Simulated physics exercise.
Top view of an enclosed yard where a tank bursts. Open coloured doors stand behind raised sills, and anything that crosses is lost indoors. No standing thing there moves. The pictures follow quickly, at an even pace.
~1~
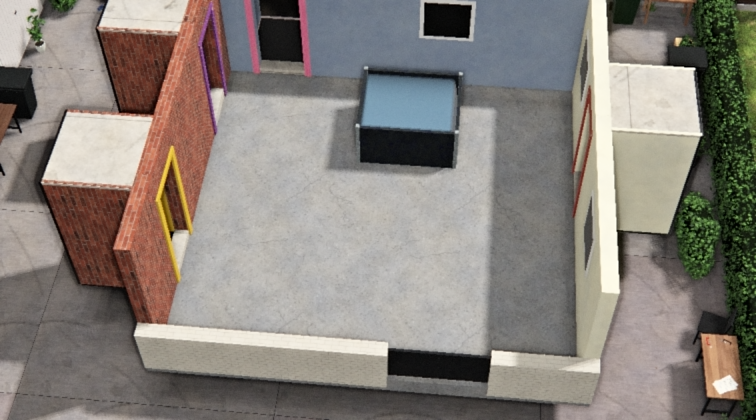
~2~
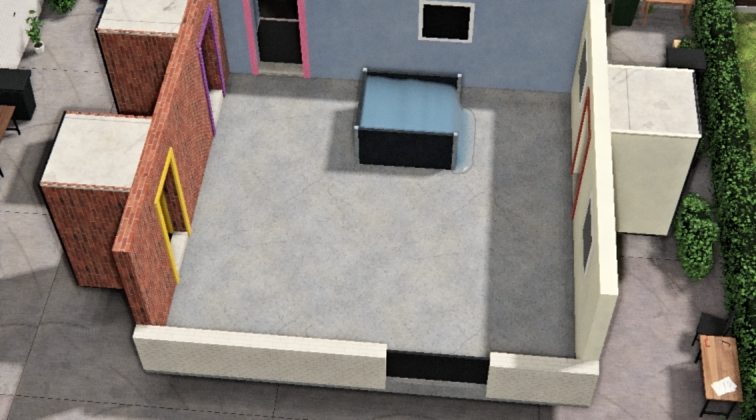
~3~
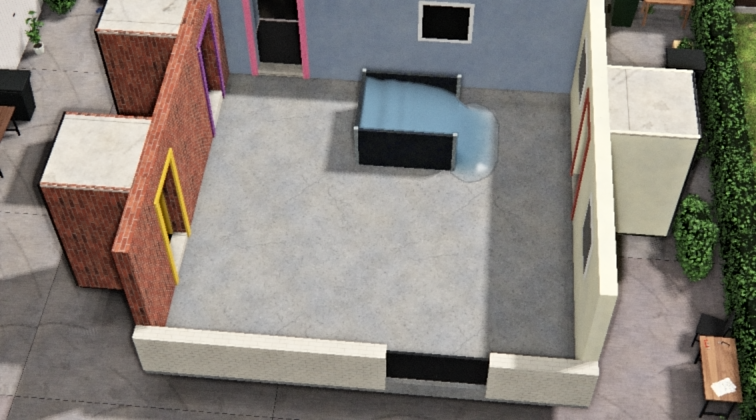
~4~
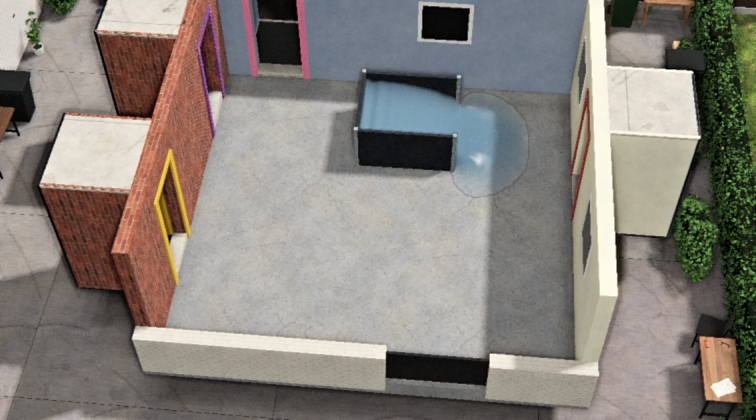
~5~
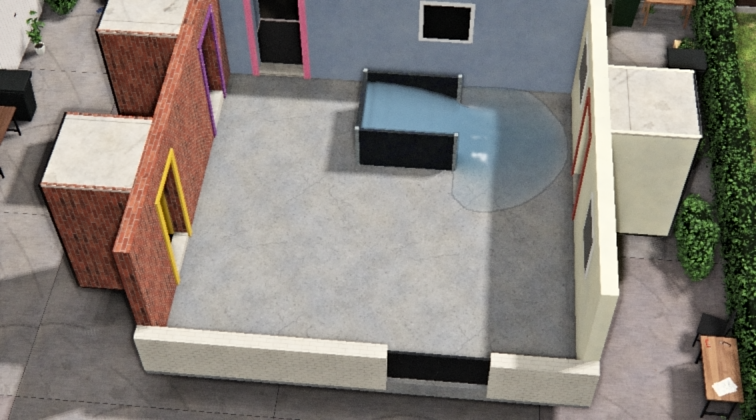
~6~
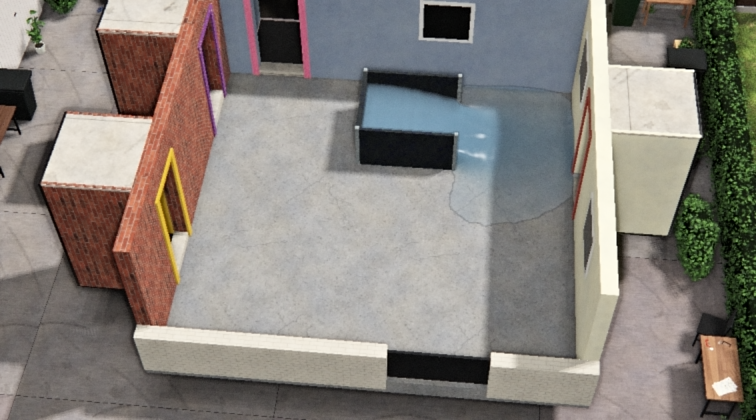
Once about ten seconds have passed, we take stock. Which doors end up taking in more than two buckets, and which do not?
The red door takes in more, the yellow door stays at two or below, the pink door stays at two or below, the purple door stays at two or below.
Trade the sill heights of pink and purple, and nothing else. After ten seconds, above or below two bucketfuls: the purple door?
Outcome at purple door: It remains short of it.
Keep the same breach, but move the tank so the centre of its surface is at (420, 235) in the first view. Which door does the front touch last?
The purple door comes last.
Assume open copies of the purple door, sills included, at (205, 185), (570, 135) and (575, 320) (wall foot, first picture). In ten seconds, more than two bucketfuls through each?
Taking the new doors in the order given: The first comes up short, the second tops it, the third comes up short.
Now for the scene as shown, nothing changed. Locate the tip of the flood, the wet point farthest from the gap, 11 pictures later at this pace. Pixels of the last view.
My best guess is about (575, 363).
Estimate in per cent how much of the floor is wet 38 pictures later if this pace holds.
That's roughly 65 per cent.
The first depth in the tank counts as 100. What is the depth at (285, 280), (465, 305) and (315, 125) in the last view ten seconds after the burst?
Respectively near 4, 6 and 2 per cent.
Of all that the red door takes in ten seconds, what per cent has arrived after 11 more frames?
It works out at roughly 65 percent of the ten-second total.
A moment on, water covers 20 % of the floor; the red door over two buckets in, the yellow door not reached, the pink door not reached, the purple door not reached.
Next, water covers 20 % of the floor; the red door far over two buckets in, the yellow door not reached, the pink door not reached, the purple door not reached.
Then, water covers 40 % of the floor; the red door far over two buckets in, the yellow door not reached, the pink door not reached, the purple door not reached.
Later, water covers 65 % of the floor; the red door far over two buckets in, the yellow door not reached, the pink door wet at the sill, nothing in, the purple door wet at the sill, nothing in.
In the end, water covers 90 % of the floor; the red door far over two buckets in, the yellow door wet at the sill, nothing in, the pink door wet at the sill, nothing in, the purple door wet at the sill, nothing in.
